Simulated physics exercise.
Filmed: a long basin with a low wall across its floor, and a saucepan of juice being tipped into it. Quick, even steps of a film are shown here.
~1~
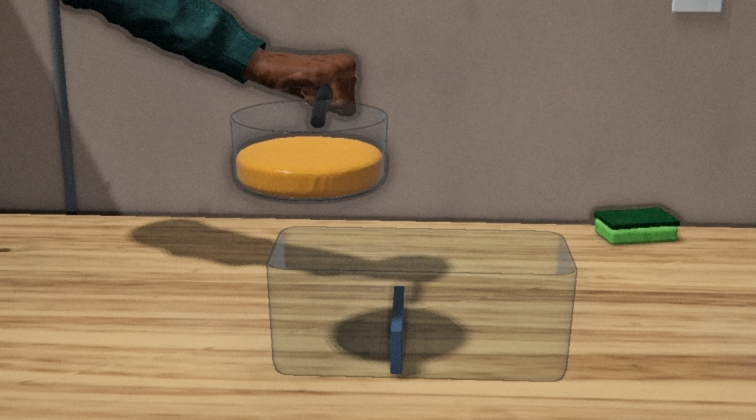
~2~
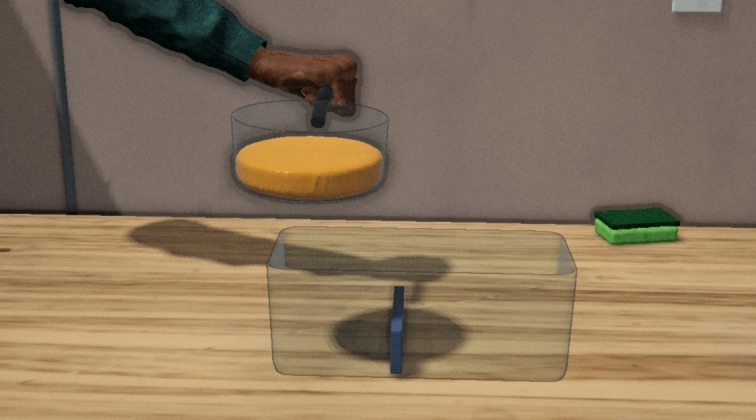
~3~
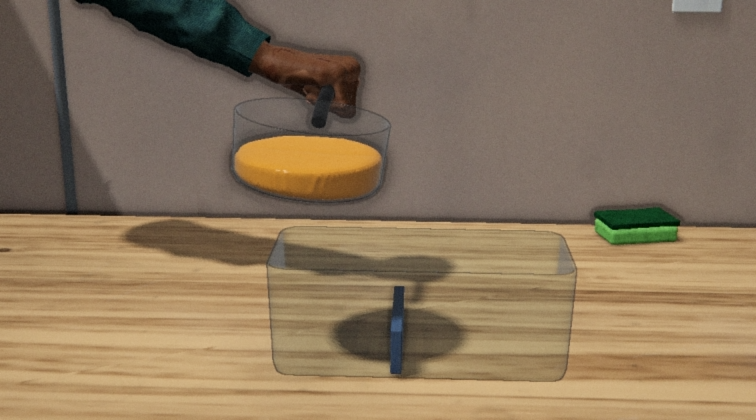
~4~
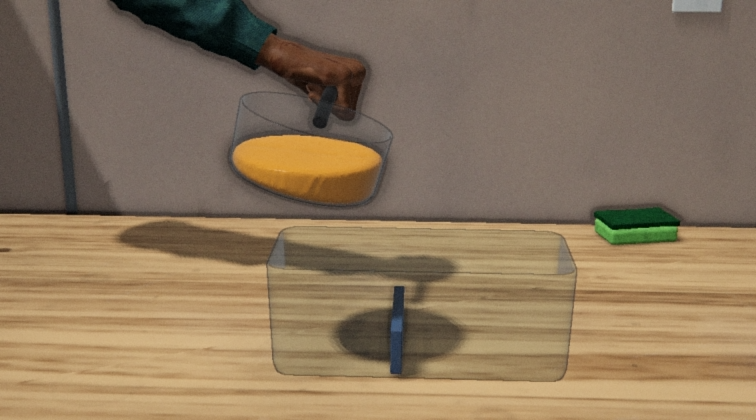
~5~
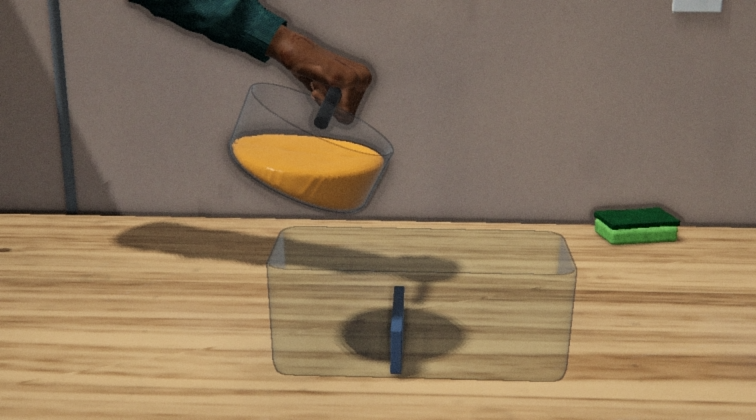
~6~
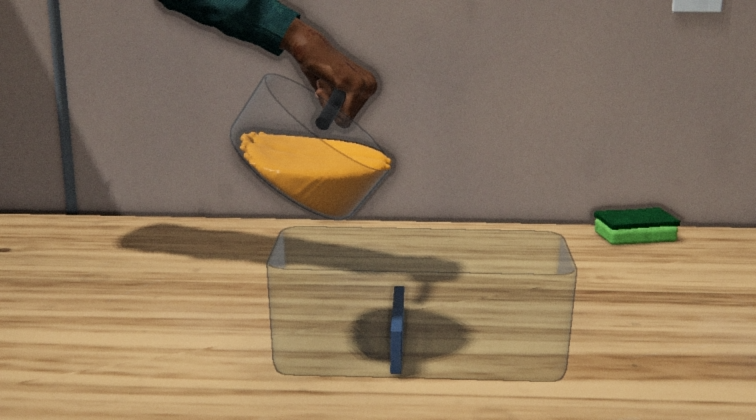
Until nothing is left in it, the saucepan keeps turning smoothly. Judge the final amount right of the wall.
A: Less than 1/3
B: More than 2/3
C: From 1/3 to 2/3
From 1/3 to 2/3 (C).
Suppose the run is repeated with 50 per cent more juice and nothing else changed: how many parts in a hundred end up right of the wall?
Roughly 70 in a hundred.
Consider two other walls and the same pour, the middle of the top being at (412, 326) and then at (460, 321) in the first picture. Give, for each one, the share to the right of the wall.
Around 50 per cent for the first, around 5 per cent for the second.
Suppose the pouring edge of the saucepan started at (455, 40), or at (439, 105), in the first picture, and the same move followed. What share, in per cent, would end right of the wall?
It would come to near 95 per cent, and then near 95 per cent.
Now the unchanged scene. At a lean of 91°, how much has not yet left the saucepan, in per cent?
Some 35 in a hundred has yet to spill out.
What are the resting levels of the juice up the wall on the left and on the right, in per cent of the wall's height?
Some 30 per cent left and 30 right.
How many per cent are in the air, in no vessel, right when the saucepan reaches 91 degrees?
About 15 %.
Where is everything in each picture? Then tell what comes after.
In the first frame, it leans 0°; its right rim is at (386, 119); the juice meets the walls at (238, 151) and (383, 153); the long basin's rim runs from (275, 248) to (569, 254); the wall's top is at (398, 308).
In the second frame, it leans 2°; its right rim is at (387, 121); the juice meets the walls at (238, 150) and (383, 154).
In the third frame, it leans 6°; its right rim is at (389, 127); the juice meets the walls at (237, 149) and (383, 156).
In the fourth frame, it leans 14°; its right rim is at (391, 138); the juice meets the walls at (236, 146) and (383, 157).
In the fifth frame, it leans 24°; its right rim is at (392, 152); the juice meets the walls at (234, 141) and (385, 157).
In the sixth frame, it leans 36°; its right rim is at (389, 169); the juice meets the walls at (243, 136) and (390, 160).
A moment on, the saucepan is tipped on its side and 33 per cent is still to pour, 6 is left of the wall and 46 right of it.
Next, the saucepan is tipped right over and 6 per cent is still to pour, 34 is left of the wall and 56 right of it.
Then the saucepan is tipped right over and 0 per cent is still to pour, 42 is left of the wall and 57 right of it.
Later the saucepan is tipped right over and 0 per cent is still to pour, 42 is left of the wall and 57 right of it.
Finally, 42 per cent lies left of the wall, 57 right of it and 0 outside.
